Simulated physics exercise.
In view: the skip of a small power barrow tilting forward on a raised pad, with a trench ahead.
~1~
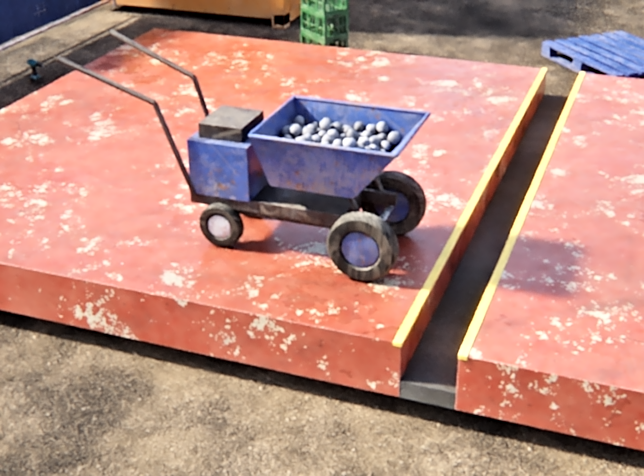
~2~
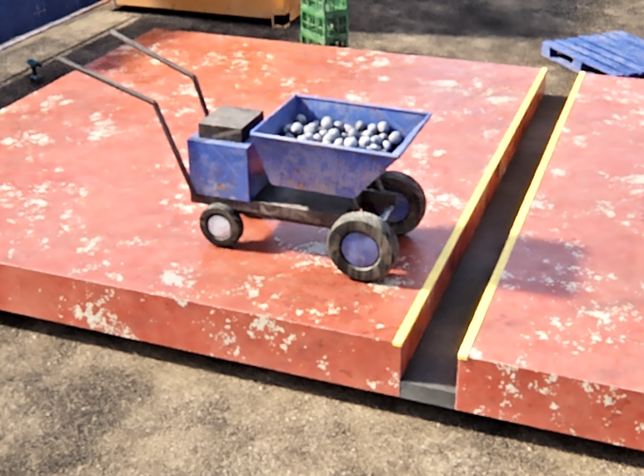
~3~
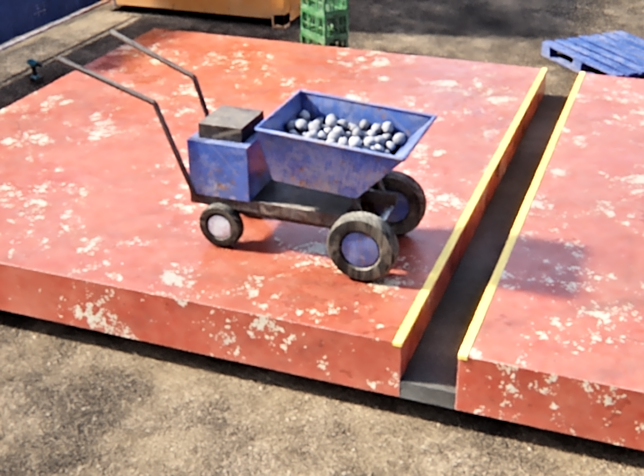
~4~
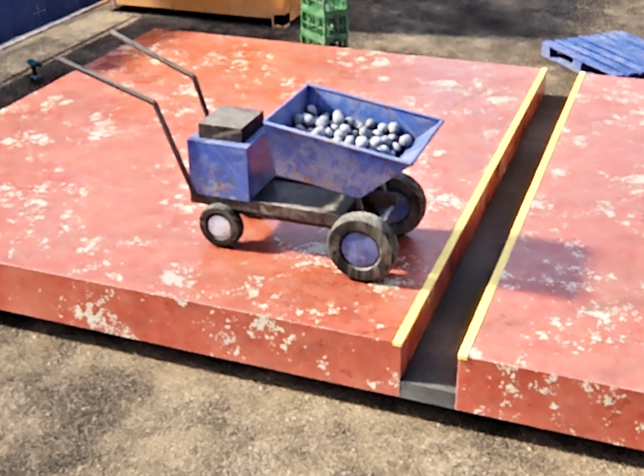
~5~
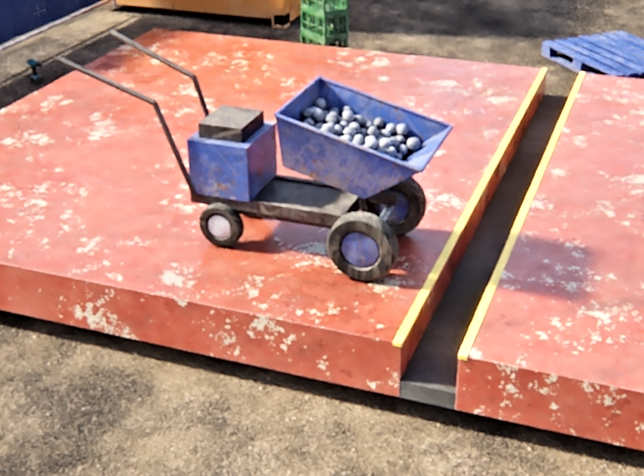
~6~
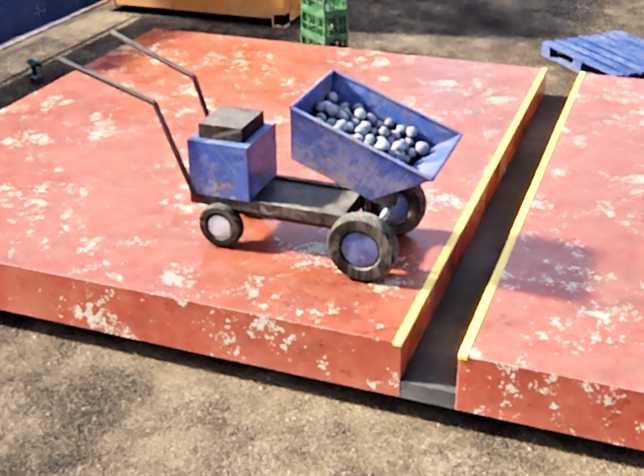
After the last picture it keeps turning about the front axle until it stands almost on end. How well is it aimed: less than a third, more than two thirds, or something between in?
It catches less than a third.
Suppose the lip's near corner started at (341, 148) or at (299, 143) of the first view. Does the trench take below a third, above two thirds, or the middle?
At the first place over two thirds, at the second one to two thirds.
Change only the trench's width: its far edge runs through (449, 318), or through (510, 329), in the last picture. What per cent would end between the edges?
First some 0, then 90 per cent.
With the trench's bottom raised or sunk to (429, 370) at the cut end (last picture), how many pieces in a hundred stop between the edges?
It comes to 30 per cent or so.
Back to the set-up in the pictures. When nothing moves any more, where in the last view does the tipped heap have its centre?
Near (526, 271).
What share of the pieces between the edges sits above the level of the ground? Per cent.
About 5 per cent.
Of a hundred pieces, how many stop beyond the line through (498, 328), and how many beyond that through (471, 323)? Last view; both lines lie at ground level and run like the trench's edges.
Near 60 % and 70 %.
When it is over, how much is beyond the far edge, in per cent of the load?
Some 75 per cent.
Soon, skip tipped steeply; all in the skip.
A while on, skip tipped right over; most in the skip; a stray few in or heaped over the trench; about a quarter beyond it; a stray few falling.
Towards the end, skip tipped right over; a small part in the skip; a small part in or heaped over the trench; most beyond it.
Finally, skip tipped right over; a stray few in the skip; about a quarter in or heaped over the trench; most beyond it.
